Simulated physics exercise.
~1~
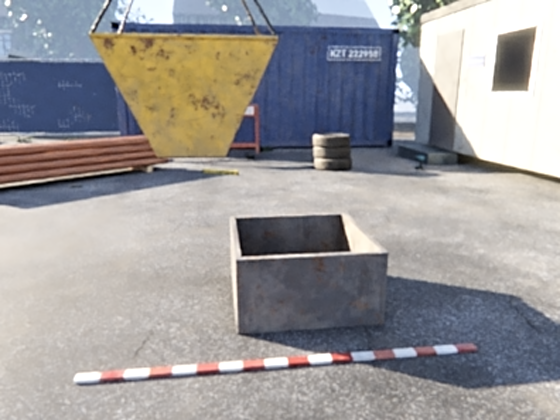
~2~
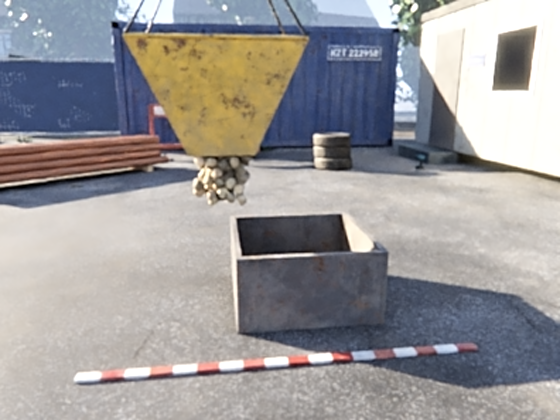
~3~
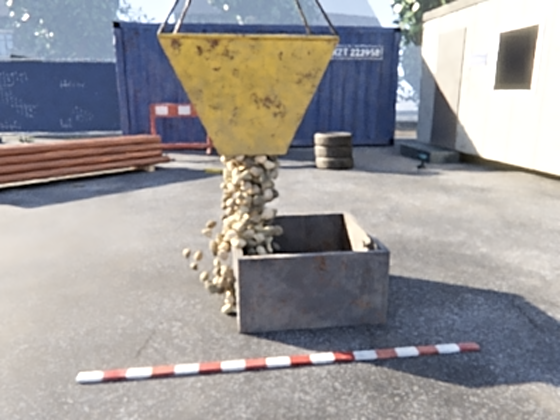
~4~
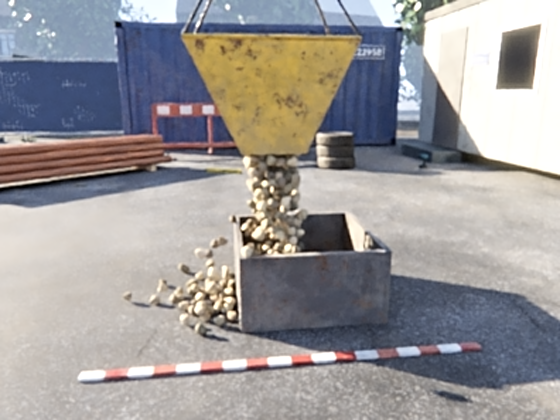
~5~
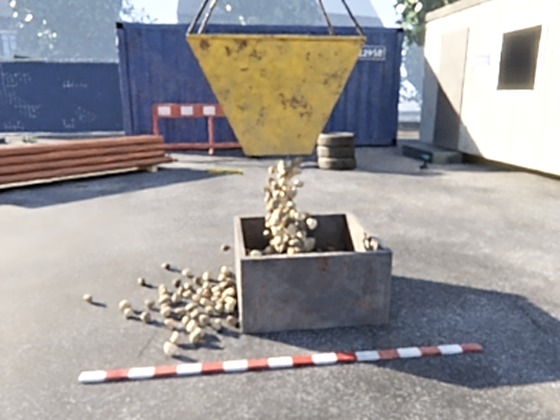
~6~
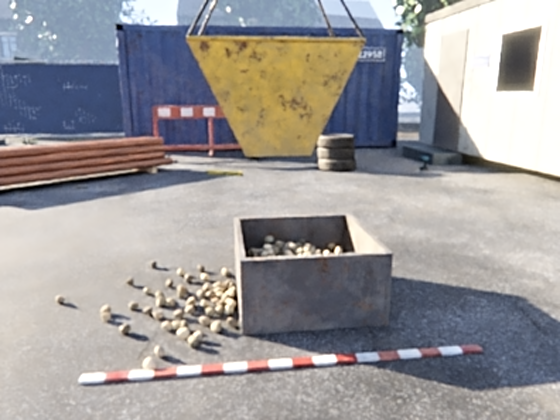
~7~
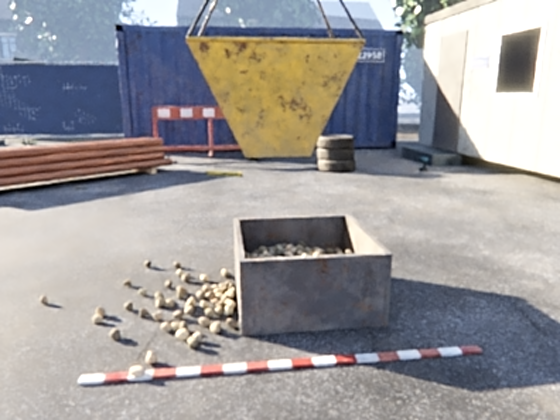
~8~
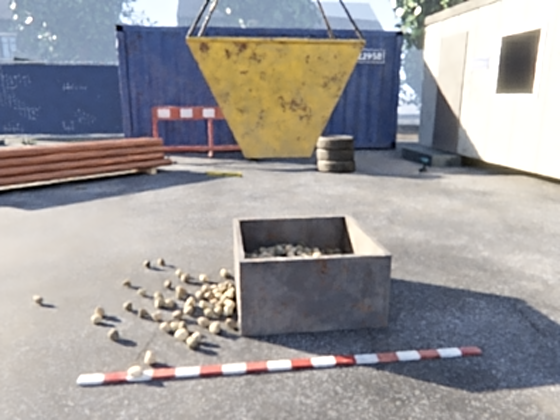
We see a yellow skip move right over a paved yard, releasing rounded stones from its bottom toward an open bin. Some spill to the ground on the left before the skip stops and empties, leaving most in the bin and the rest scattered beside it.
